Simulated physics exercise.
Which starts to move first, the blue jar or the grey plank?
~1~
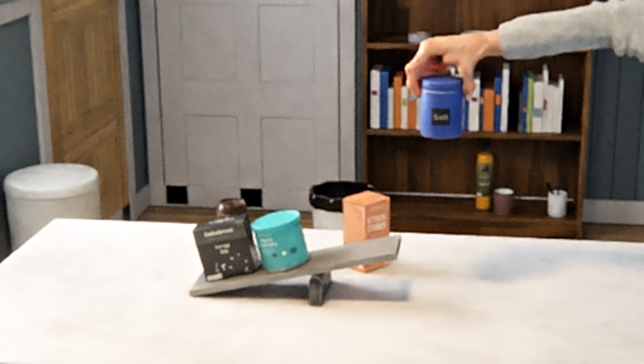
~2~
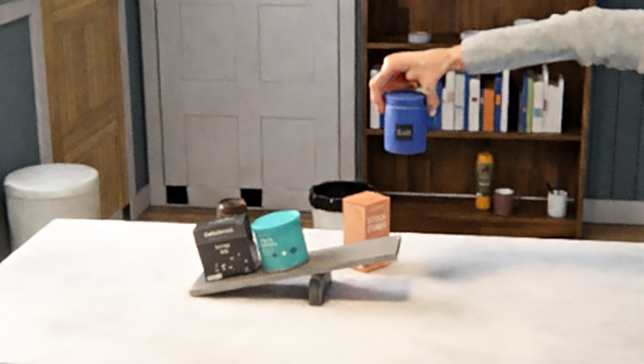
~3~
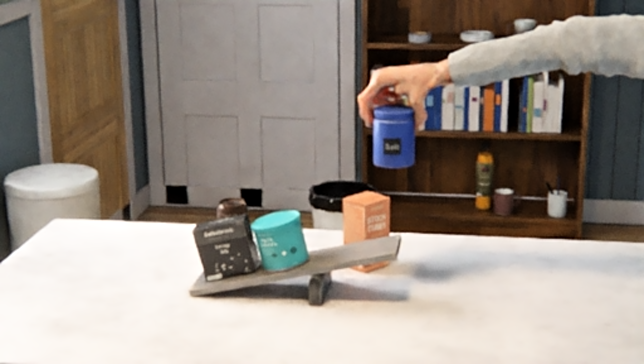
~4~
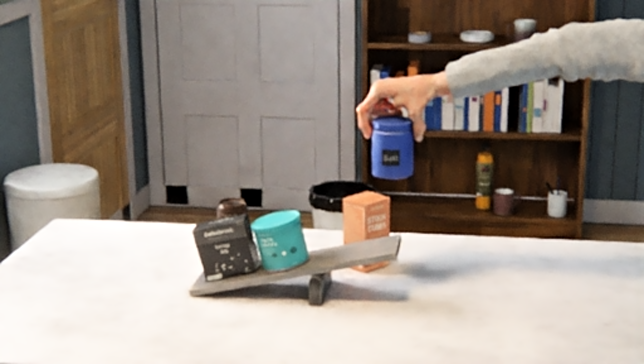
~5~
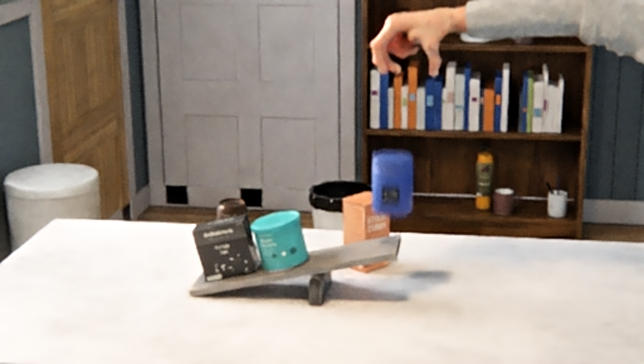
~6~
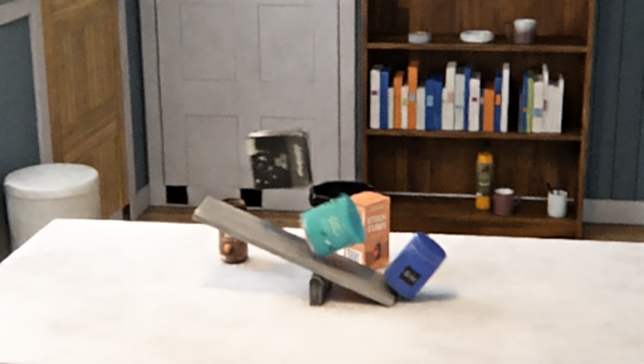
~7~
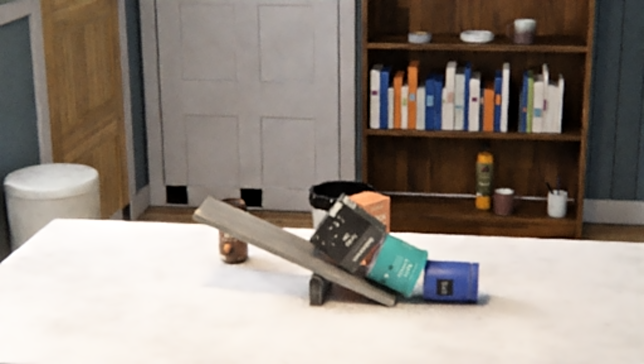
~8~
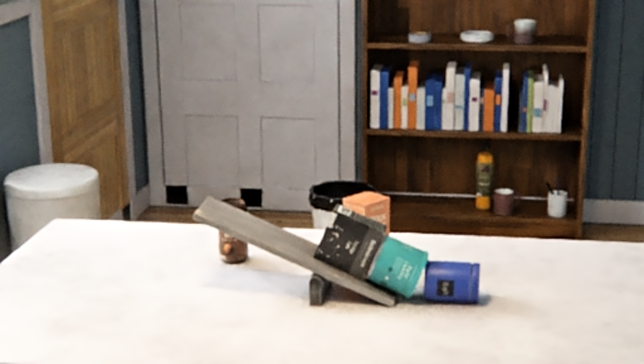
The blue jar moves first, carried leftward by the hand while the grey plank is still at rest. The plank only swings over later, after the jar has been dropped.
We see a hand hold a blue jar over the raised right end of a grey plank and let go; the plank swings over, tossing the black packet and turquoise tub rightward, and all three end up tipped over at its lowered right end.
